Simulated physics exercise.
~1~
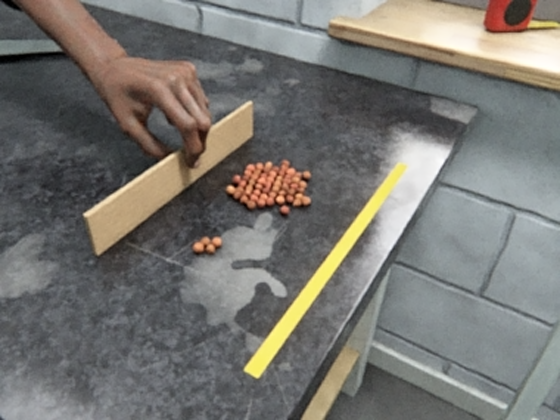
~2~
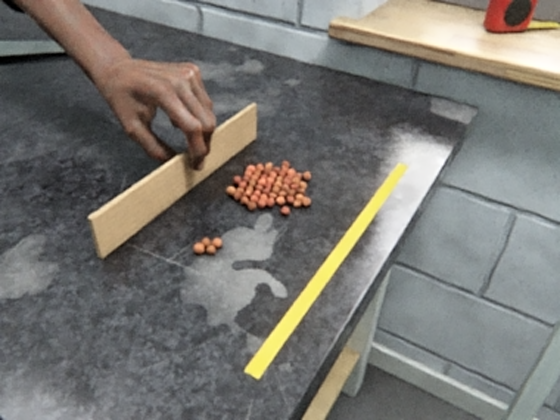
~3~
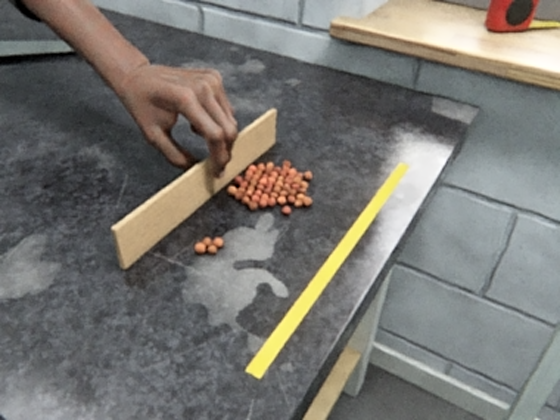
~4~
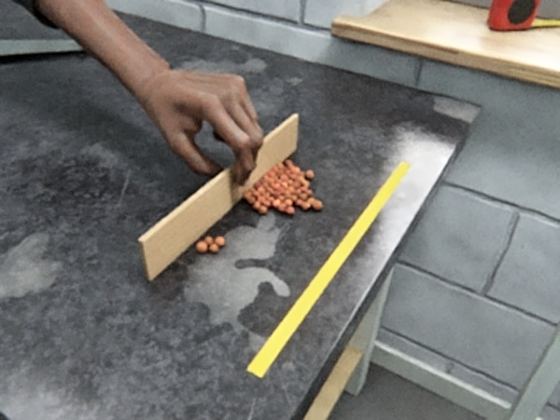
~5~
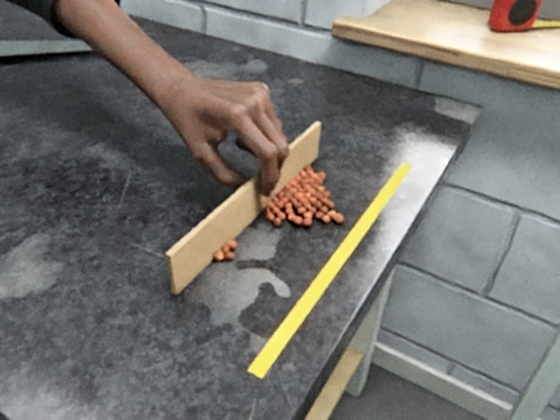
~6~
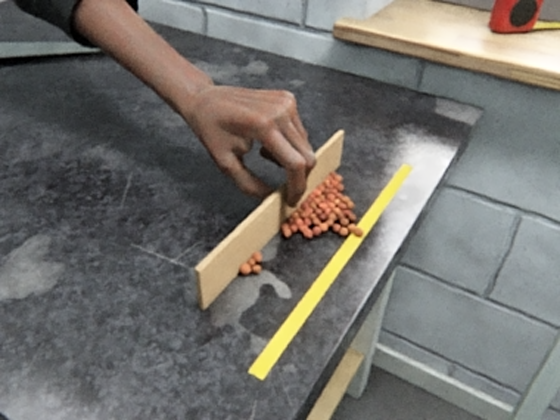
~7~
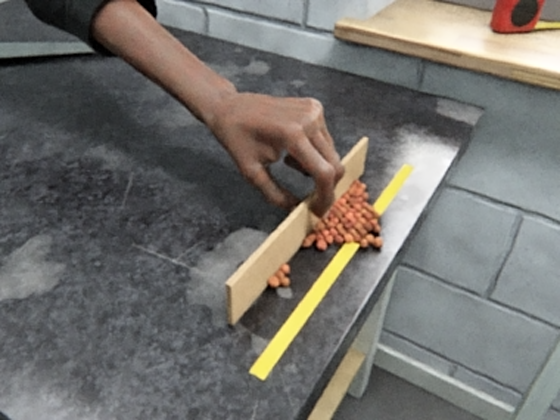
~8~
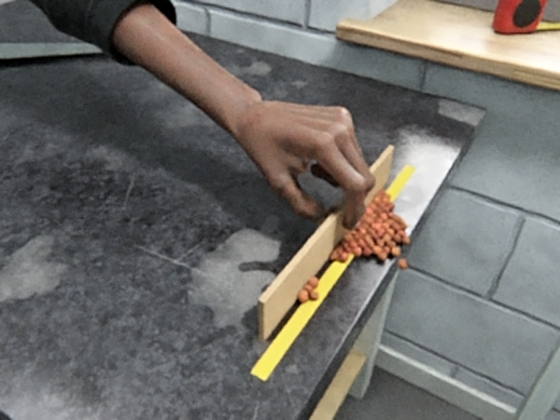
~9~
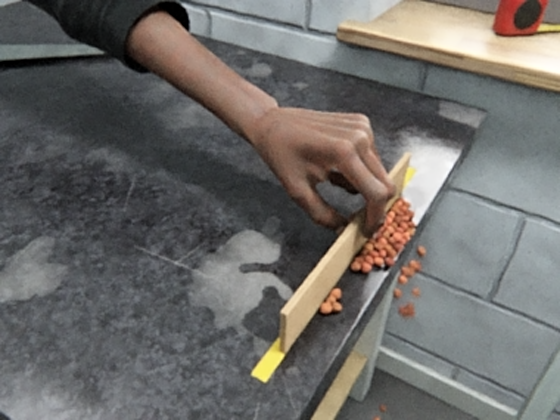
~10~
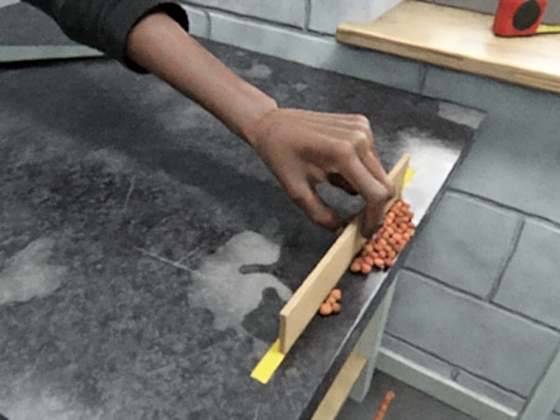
A hand slid an upright, thin tan strip rightward across a dark tabletop, pushing a big and a small cluster of little reddish-brown balls toward the edge, and stopped at the yellow tape; some of the bigger cluster fell off, while the smaller stayed on.
